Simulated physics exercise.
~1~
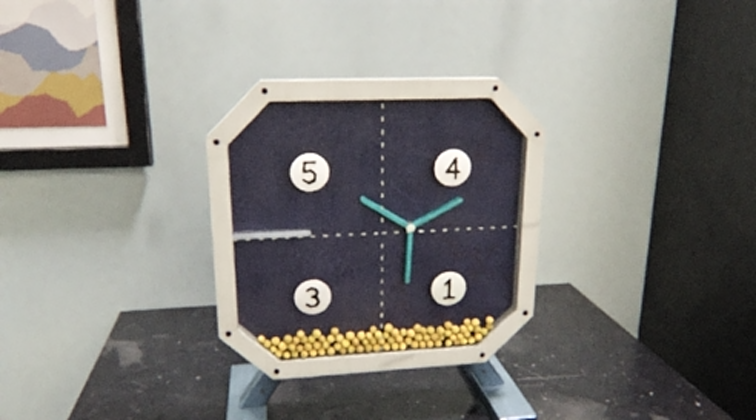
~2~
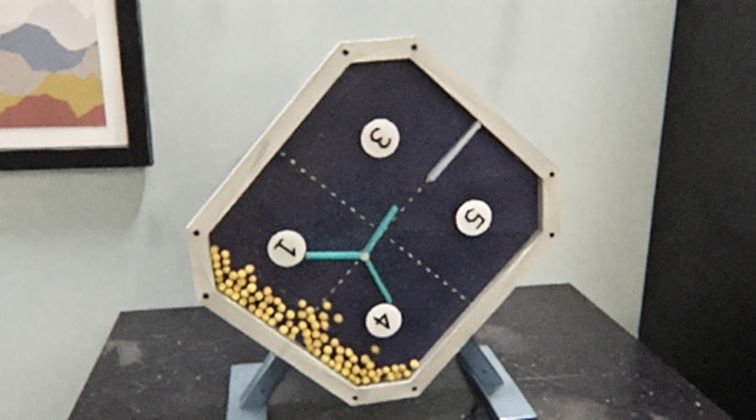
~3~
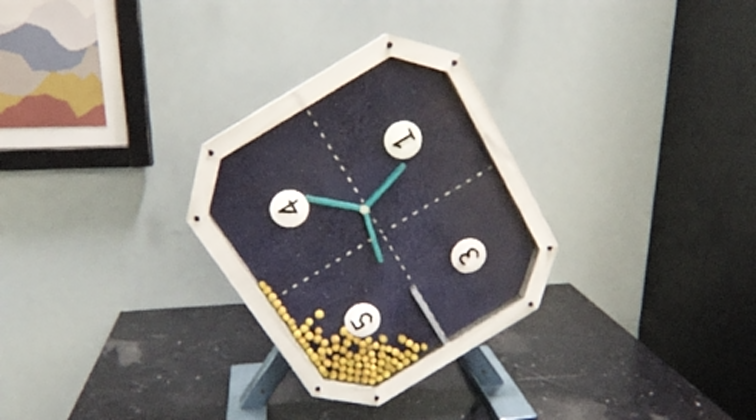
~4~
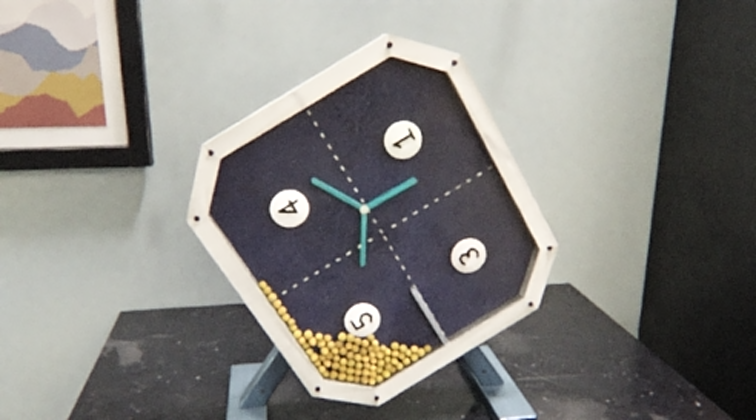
The eight-sided framed box of small golden beads turned clockwise on its stand, tumbling the beads across its numbered quarters while the teal three-armed piece at its middle swung about, then stopped tilted with the beads heaped at the bottom by the number five.
